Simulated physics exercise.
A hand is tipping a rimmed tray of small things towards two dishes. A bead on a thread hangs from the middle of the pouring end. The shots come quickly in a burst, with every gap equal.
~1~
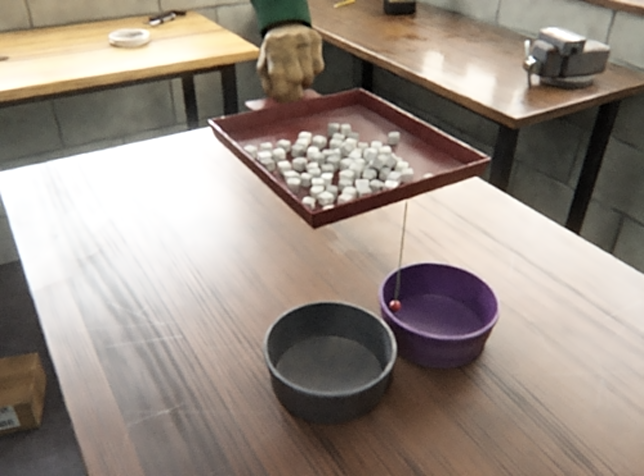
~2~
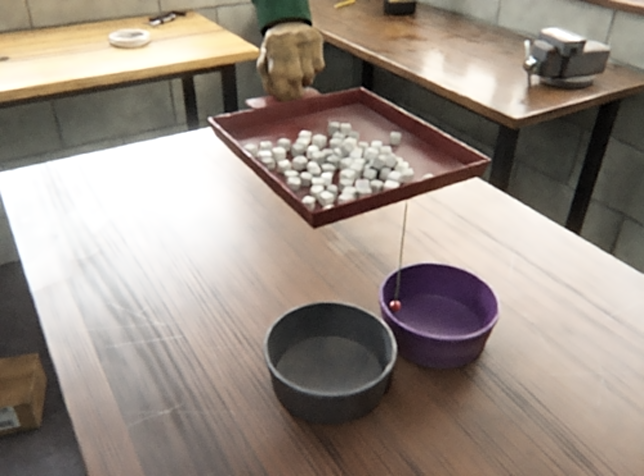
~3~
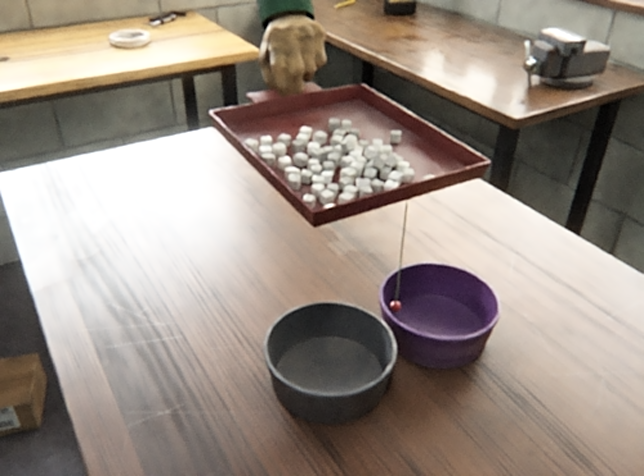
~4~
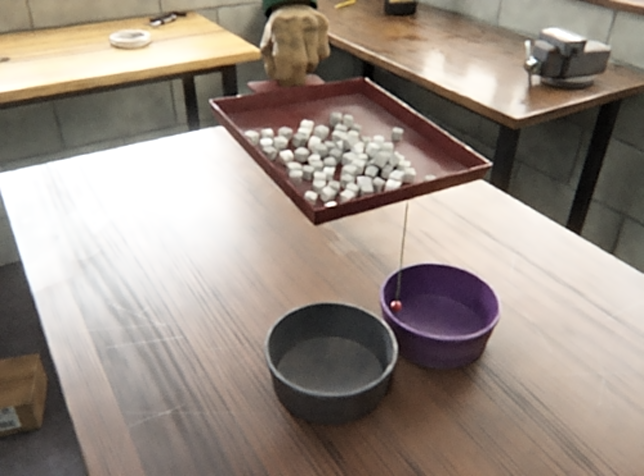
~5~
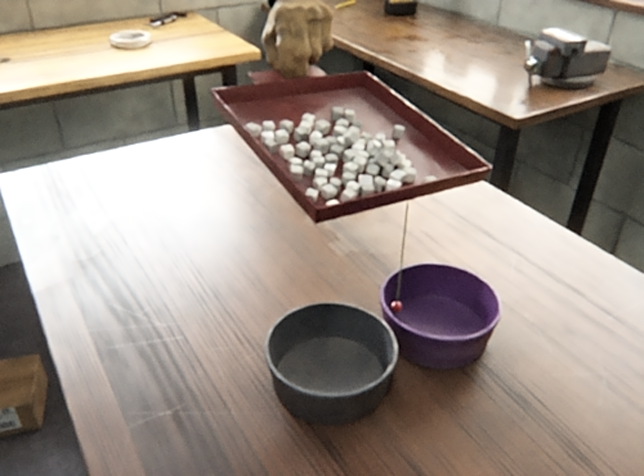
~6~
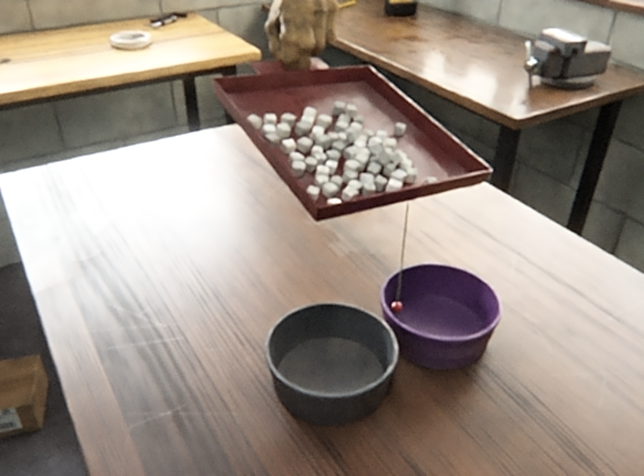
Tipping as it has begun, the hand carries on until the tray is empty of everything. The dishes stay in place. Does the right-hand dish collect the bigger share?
Yes.
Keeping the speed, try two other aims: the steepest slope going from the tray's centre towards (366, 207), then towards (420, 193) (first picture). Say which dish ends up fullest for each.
Well, the dish on the left side comes out on top first, and then the dish on the right side does.
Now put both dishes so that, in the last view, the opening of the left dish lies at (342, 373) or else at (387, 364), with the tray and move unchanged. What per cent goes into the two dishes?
Try 1: Some 70 %; try 2: Some 80 %.
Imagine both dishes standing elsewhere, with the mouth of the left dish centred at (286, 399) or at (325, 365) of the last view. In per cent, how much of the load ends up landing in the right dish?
About 30 per cent first, then about 60 per cent.
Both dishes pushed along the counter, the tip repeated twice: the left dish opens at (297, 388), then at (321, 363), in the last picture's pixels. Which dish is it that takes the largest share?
With the dishes at the first place it's the right-side dish, and at the second it's the right-side dish.
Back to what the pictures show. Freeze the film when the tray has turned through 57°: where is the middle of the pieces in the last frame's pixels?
The middle of the load sits near (412, 163).
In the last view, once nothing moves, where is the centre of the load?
(463, 353).
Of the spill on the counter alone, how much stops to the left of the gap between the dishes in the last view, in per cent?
Estimate: About 10 in every hundred.
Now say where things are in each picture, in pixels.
In the first frame, corners of the pouring end near (314, 210) and (485, 158), level; middle of the load near (348, 166), sugar cubes; left dish near (365, 401); right dish near (477, 346); bead on its thread near (395, 306).
In the second frame, corners of the pouring end near (314, 210) and (485, 159), level; middle of the load near (348, 166).
In the third frame, corners of the pouring end near (315, 209) and (485, 160), tipped barely, lowest at the right corner; middle of the load near (348, 164).
In the fourth frame, corners of the pouring end near (317, 207) and (486, 163), tipped a little, lowest at the right corner; middle of the load near (350, 161).
In the fifth frame, corners of the pouring end near (319, 205) and (487, 166), tipped a little, lowest at the right corner; middle of the load near (351, 157).
In the sixth frame, corners of the pouring end near (320, 204) and (487, 168), tipped a little, lowest at the right corner; middle of the load near (352, 155); left dish near (367, 402); right dish near (479, 347).
Shortly afterwards, tray tipped steeply; the whole lot on the tray.
Next, tray tipped right over; the whole lot on the tray.
Some moments later, tray tipped past a quarter turn; near half in the right dish; near half outside both.
In the end, tray tipped past a quarter turn; none at all in the left dish; near half in the right dish; near half outside both.
